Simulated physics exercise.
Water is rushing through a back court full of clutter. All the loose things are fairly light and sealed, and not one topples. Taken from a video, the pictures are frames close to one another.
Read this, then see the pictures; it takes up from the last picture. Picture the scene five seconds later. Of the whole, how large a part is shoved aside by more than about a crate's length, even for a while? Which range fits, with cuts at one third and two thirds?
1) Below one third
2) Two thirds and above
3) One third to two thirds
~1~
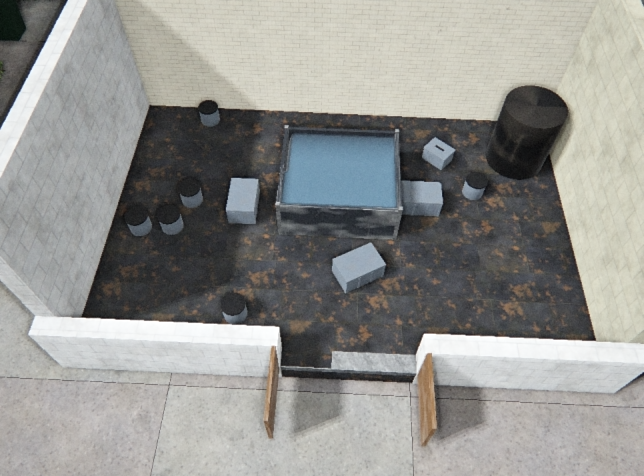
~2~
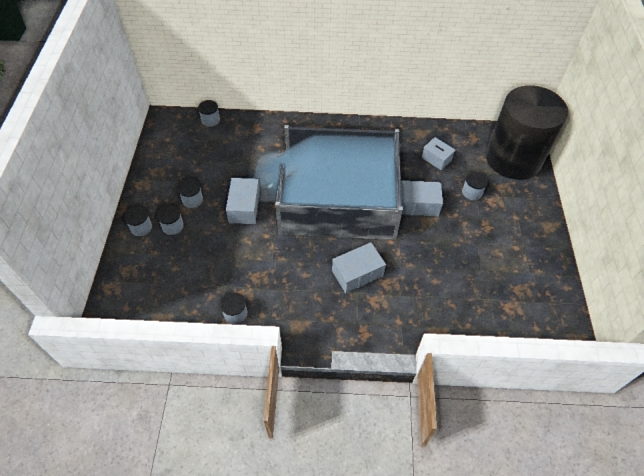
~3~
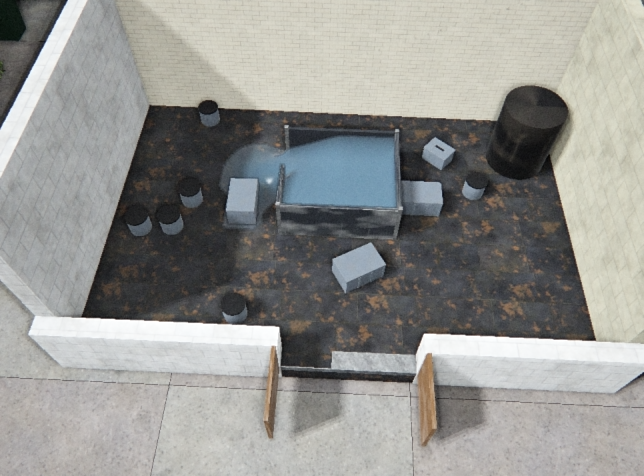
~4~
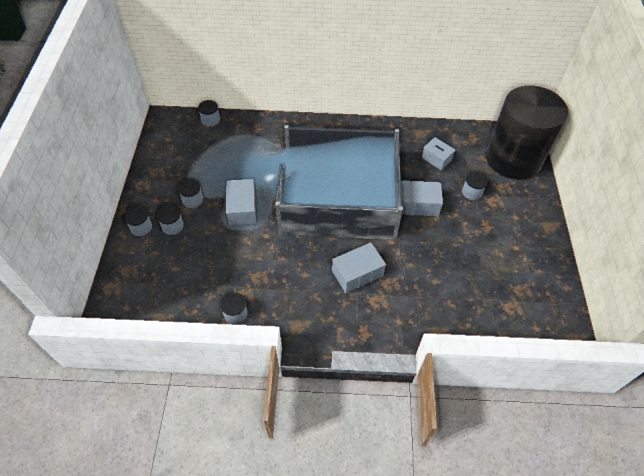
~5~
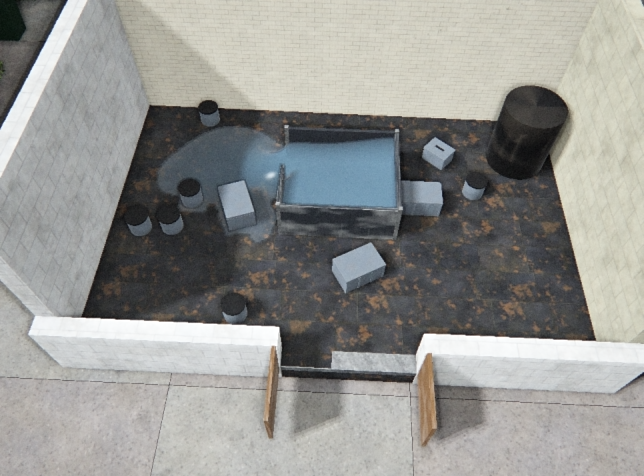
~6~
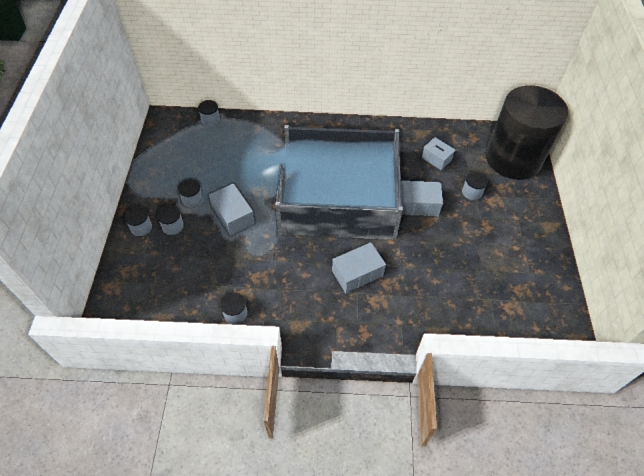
Option 3: One third to two thirds.
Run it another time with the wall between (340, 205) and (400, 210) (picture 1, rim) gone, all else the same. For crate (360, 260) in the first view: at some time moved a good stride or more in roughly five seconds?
As for this one, it went the full distance.
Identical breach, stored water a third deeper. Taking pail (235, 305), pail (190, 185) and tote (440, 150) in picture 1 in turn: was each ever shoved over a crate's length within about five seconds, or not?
The first did it, the next did it, and the last came up short.
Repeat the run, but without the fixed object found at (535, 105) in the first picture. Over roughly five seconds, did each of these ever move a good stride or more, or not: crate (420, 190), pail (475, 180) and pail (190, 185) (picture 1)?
Per item in the order asked: Moved little if at all; moved little if at all; got moved a good way.
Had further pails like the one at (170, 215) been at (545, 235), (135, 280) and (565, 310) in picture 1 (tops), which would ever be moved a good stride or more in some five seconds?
Listed in order: Hardly budges, displaced, then hardly budges.
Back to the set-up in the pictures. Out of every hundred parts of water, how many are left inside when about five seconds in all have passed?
100 %.
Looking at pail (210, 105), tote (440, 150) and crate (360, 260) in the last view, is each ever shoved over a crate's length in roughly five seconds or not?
Goes that far, short of that, short of that.
A moment on, 0 of 10 are well off their spots; 0 afloat.
Next, 5 of 10 are well off their spots; 2 afloat.
Later, 5 of 10 are well off their spots; 2 afloat.
In the end, 5 of 10 are well off their spots, and 5 have been at some point; 3 afloat.
